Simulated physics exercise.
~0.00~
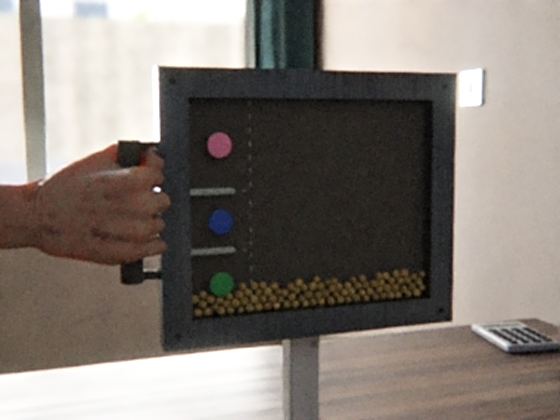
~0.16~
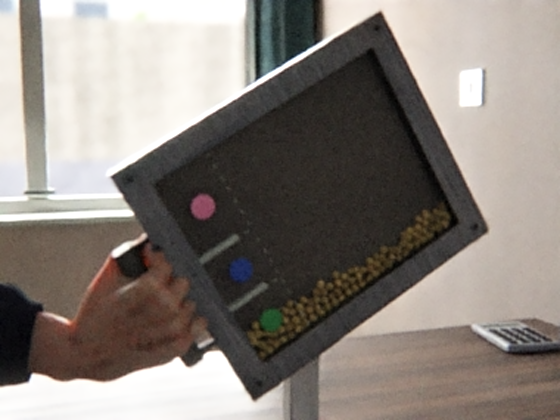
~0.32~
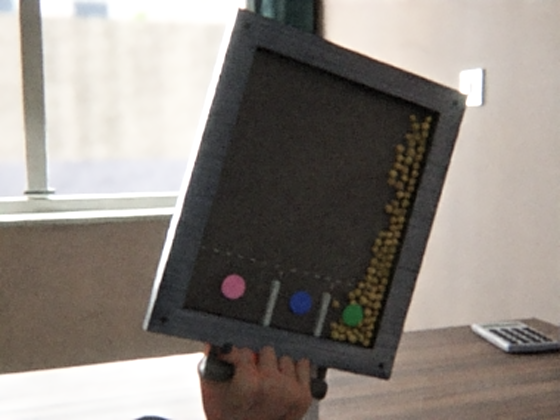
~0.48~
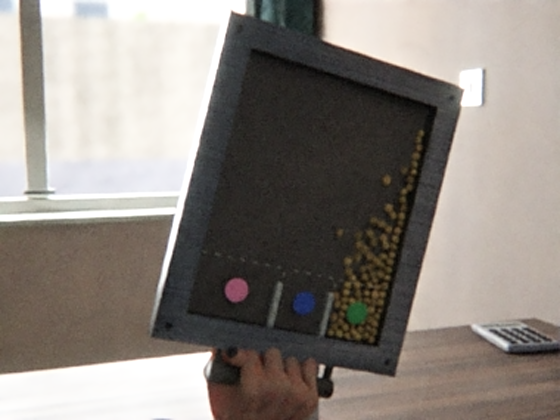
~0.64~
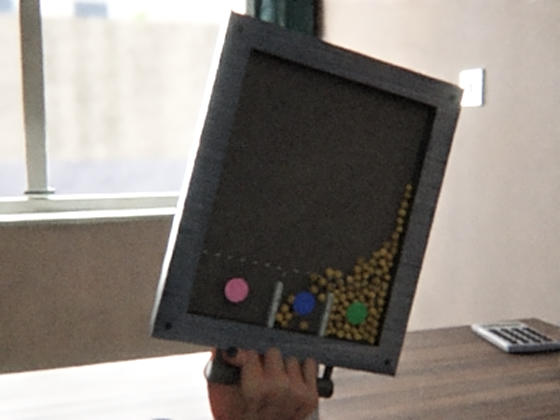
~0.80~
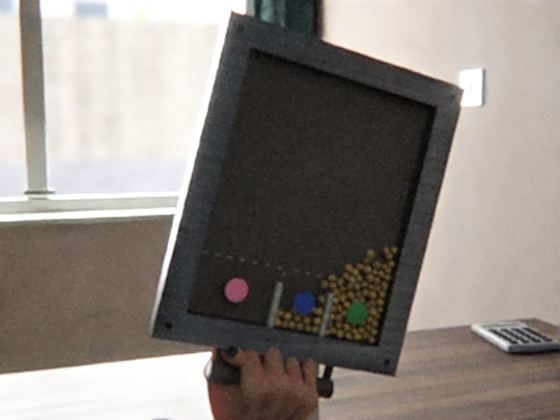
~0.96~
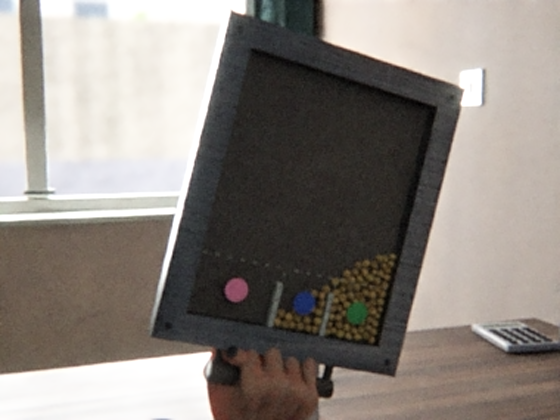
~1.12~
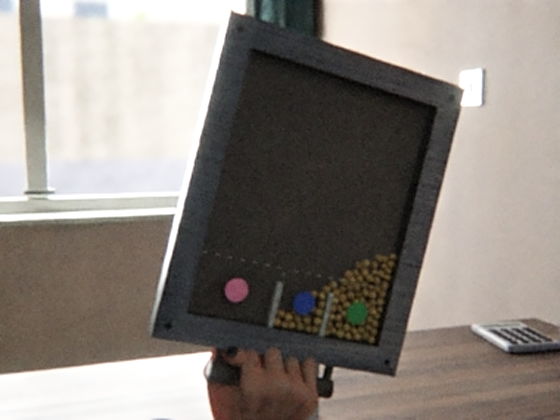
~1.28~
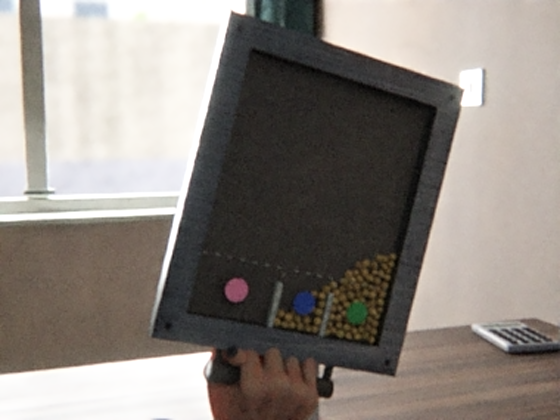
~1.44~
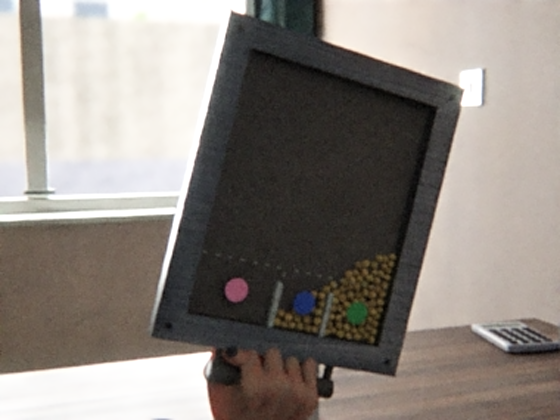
A hand turned a framed, windowed case steeply anticlockwise, and the small pale beads inside slid to the right side, then tumbled down, burying the green-stickered pocket and partly filling the blue one, while the pink one stayed empty.
